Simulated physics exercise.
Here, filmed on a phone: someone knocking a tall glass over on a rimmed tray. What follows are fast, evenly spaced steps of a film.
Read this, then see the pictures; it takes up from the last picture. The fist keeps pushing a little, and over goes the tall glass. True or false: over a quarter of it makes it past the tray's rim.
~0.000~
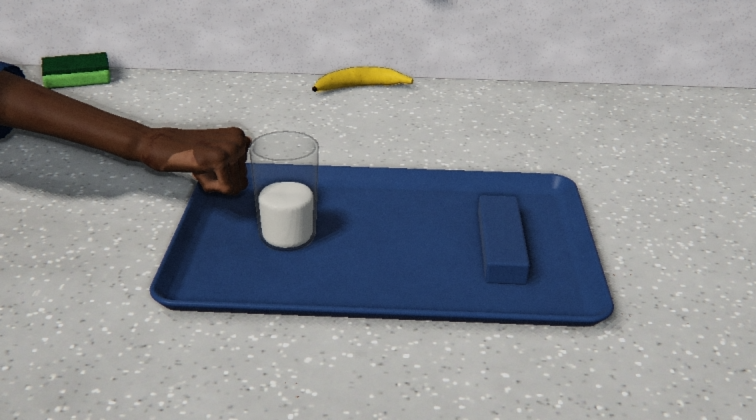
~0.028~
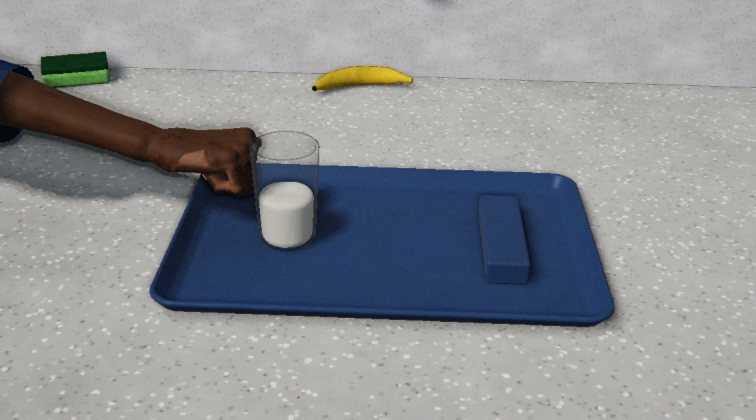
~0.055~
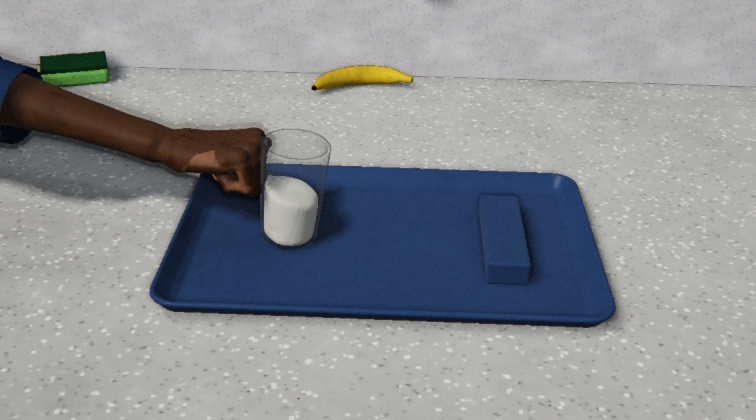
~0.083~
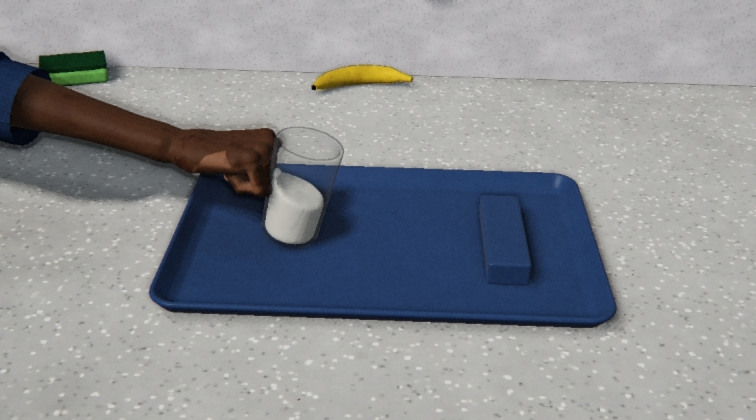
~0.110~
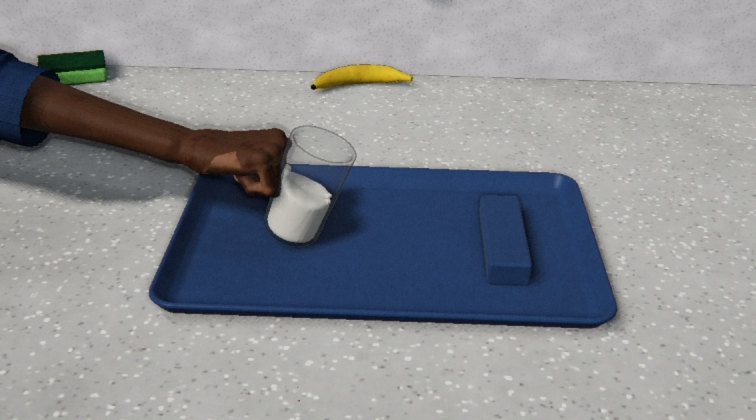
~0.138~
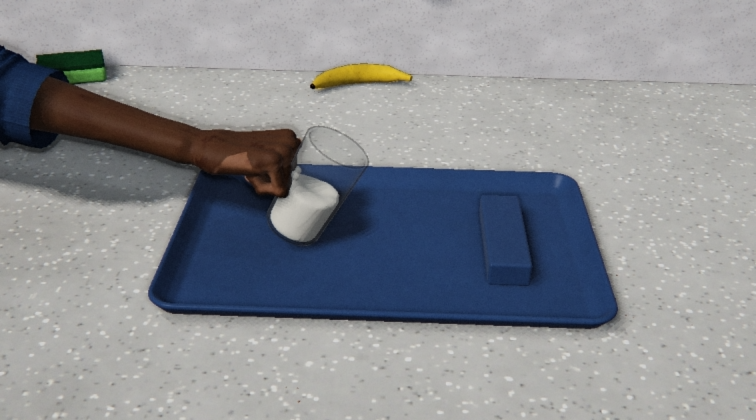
False.
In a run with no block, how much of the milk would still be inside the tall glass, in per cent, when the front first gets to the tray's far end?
Roughly 45 per cent.
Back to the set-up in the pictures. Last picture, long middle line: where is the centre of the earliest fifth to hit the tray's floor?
I'd put it at roughly (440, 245) on the centre line.
A moment on, the tall glass is falling and 100 per cent is in the glass, 0 on the tray and 0 above or beyond its rim.
Next, the tall glass lies on its side and 78 per cent is in the glass, 12 on the tray and 11 above or beyond its rim.
Then the tall glass lies on its side and 39 per cent is in the glass, 50 on the tray and 11 above or beyond its rim.
Later the tall glass lies on its side and 22 per cent is in the glass, 76 on the tray and 2 above or beyond its rim.
Finally, 98 per cent is held by tray and glass, 2 is off the tray.
